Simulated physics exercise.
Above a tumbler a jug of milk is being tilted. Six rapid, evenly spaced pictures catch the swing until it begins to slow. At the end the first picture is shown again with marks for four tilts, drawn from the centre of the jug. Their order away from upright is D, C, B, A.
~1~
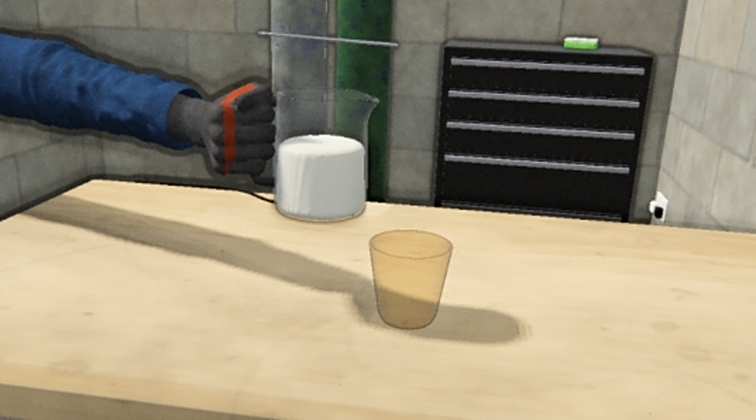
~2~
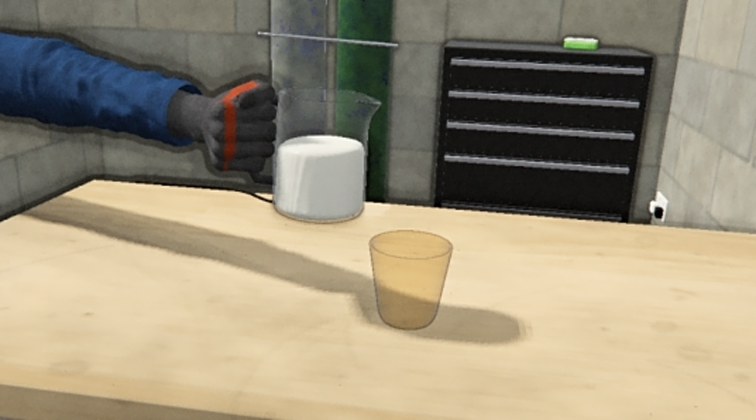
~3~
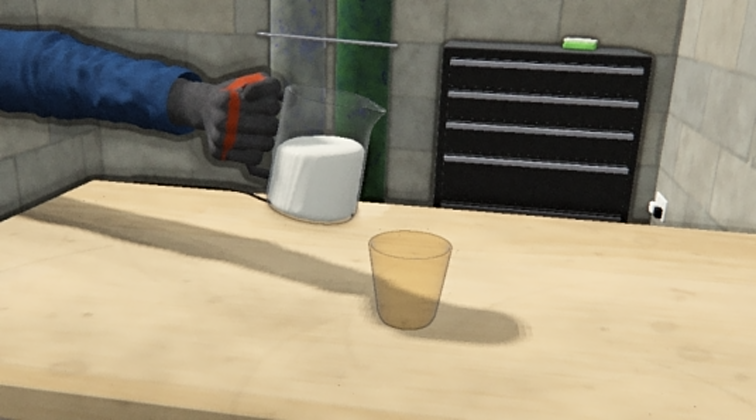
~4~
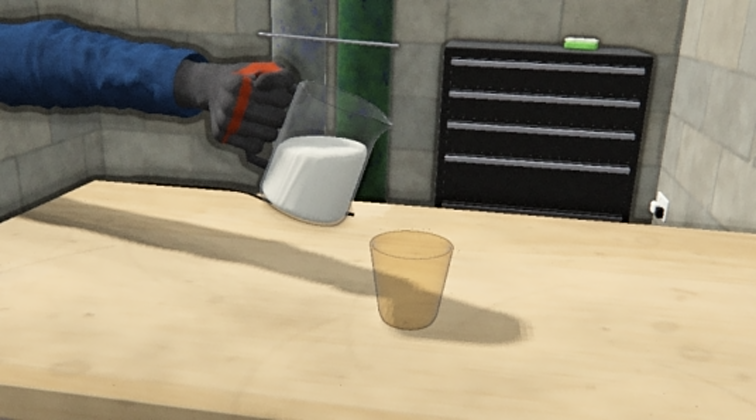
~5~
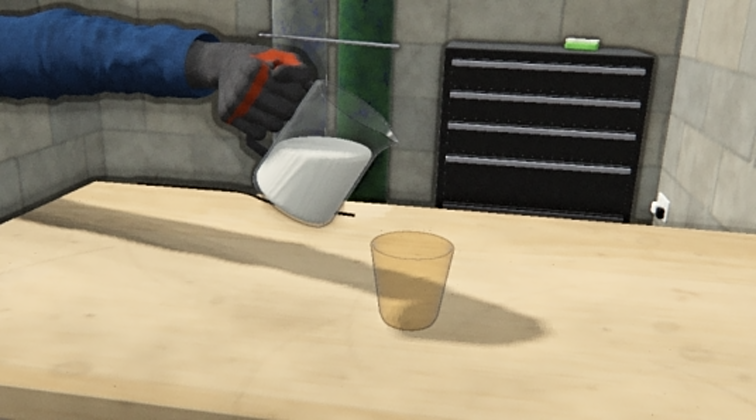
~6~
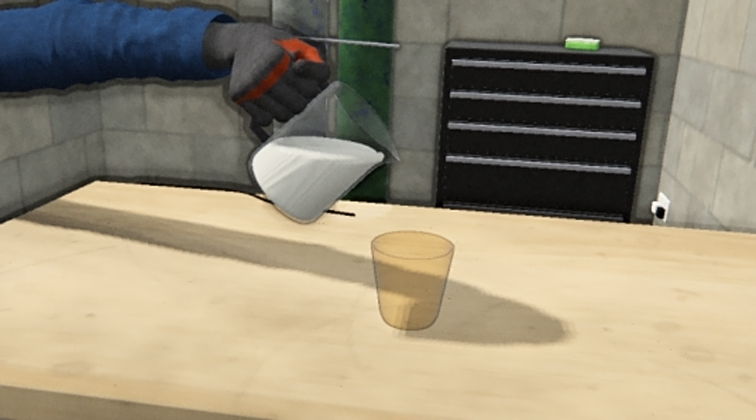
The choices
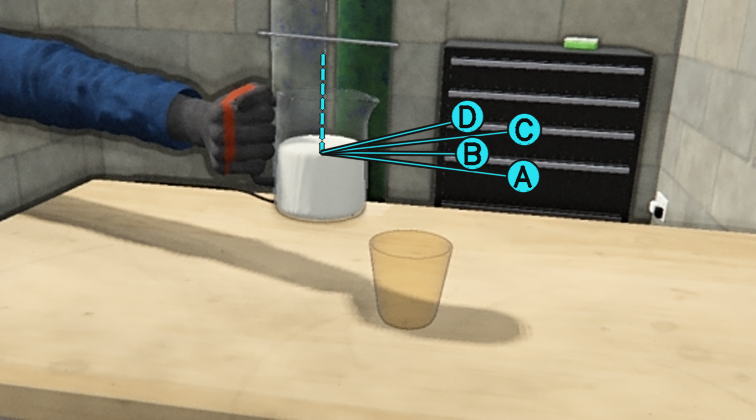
A gloved hand in a blue sleeve held a clear jug of milk upright above a tumbler on a wooden table, then steadily tilted it to the right, with no milk leaving the lip.
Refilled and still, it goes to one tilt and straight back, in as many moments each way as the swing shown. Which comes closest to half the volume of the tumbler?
Best: D.
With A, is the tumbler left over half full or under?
Over half.
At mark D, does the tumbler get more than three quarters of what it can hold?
No, less.
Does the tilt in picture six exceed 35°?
Yes, it does.
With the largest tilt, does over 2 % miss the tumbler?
Yes.
On the marked copy, A at (506, 175); B at (455, 153); C at (507, 132); D at (451, 122).
With A, the tumbler ends with about 75 % of what it can hold; 26 % of the milk is spilt.
With B, the tumbler ends with about 70 % of what it can hold; 18 % of the milk is spilt.
With C, the tumbler ends with about 63 % of what it can hold; 9 % of the milk is spilt.
With D, the tumbler ends with about 49 % of what it can hold; 5 % of the milk is spilt.
